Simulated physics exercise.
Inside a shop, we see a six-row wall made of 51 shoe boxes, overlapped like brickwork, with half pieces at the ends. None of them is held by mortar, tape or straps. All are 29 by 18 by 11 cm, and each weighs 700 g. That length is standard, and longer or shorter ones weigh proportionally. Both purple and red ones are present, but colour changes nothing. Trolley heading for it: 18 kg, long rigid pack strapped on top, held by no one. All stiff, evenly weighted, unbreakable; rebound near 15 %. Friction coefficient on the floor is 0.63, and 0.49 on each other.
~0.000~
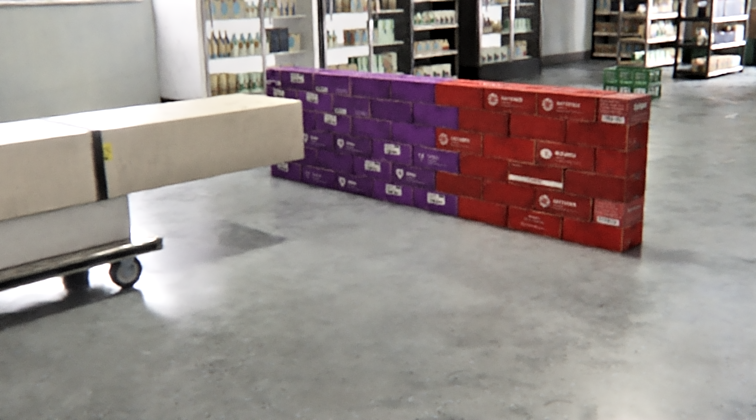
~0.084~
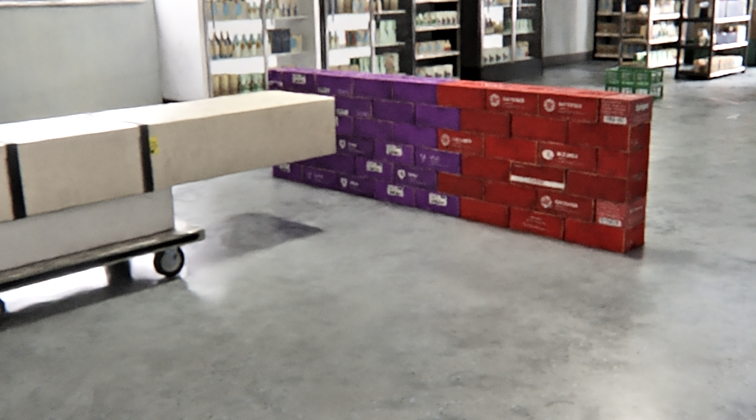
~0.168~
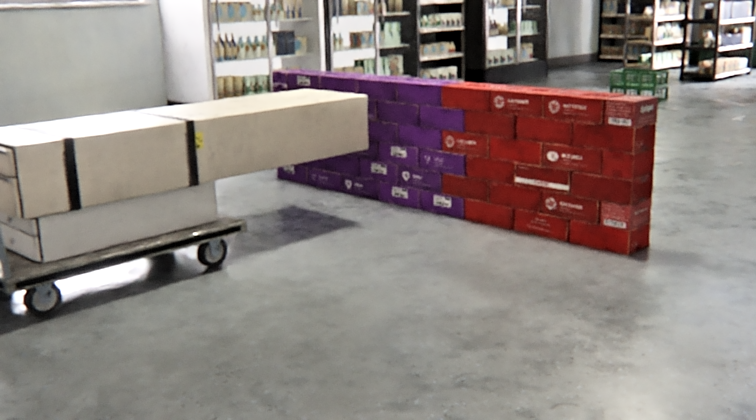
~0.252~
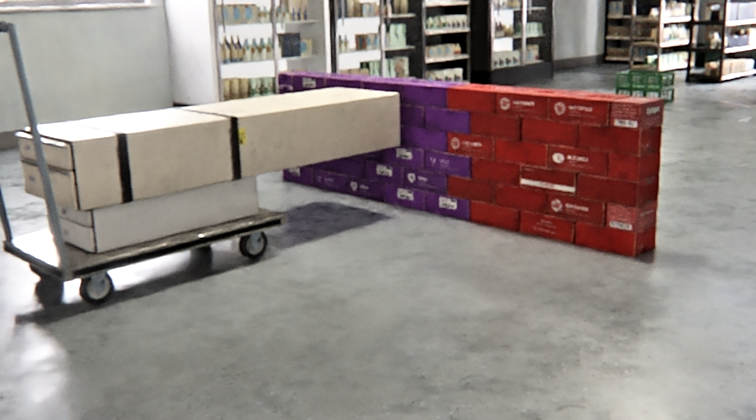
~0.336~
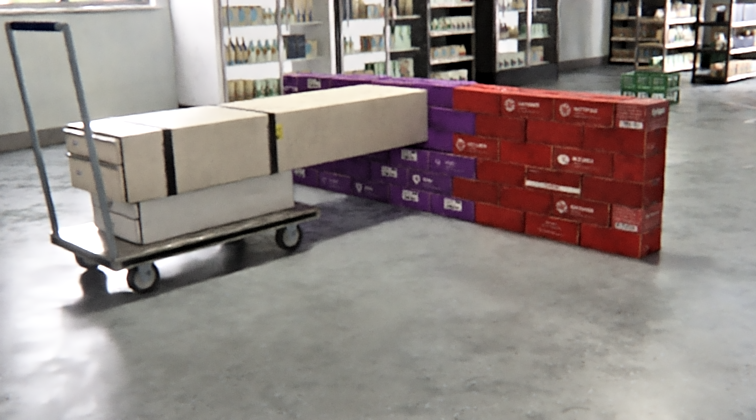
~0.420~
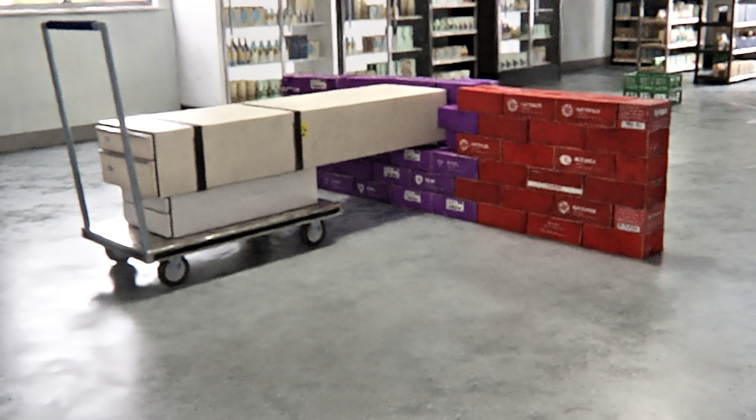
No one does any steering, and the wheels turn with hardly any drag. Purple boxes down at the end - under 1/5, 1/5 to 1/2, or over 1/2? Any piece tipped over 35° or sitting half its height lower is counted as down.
1/5 to 1/2.
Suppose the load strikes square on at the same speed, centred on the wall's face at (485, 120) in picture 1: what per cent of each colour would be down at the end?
Then red ends 30 per cent down and purple 10 per cent.
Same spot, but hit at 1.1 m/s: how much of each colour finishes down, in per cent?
The red would finish 0 in a hundred down, the purple 40 in a hundred.
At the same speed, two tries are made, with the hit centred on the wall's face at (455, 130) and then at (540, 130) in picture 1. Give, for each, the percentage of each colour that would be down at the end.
For red it's 40 then 40 per cent, for purple 20 then 0 per cent.
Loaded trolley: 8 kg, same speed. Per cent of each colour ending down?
Red 0, purple 40 %.
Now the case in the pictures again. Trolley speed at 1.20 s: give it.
Speed: Close to 0.3 m/s.
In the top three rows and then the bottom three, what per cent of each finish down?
50 % and 0 %.
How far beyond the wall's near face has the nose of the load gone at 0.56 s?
Position: Approx. 35 cm beyond.
Around 0.56 s, load 35 cm past the wall's line, still rolling; 6 of the 30 purple boxes down (6 of 51 in all colours); top purple box tipped 18°, 36 mm lower; top red box displaced 56 mm.
Around 0.86 s, load 74 cm past the wall's line, still rolling; 11 of the 30 purple boxes down (11 of 51 in all colours); top purple box tipped 57°, 30 cm lower; top red box tipped 31°.
Around 1.20 s, load 98 cm past the wall's line, still rolling; 11 of the 30 purple boxes down (12 of 51 in all colours); top purple box upside down; top red box on its side.
Finally (2.0 s), load 1.00 m past the wall's line, stopped; 11 of the 30 purple boxes down (12 of 51 in all colours); top purple box upside down; top red box upside down. That is 37 per cent. Seen by the last camera, middles, top purple box near (405, 156), top red box near (610, 198).
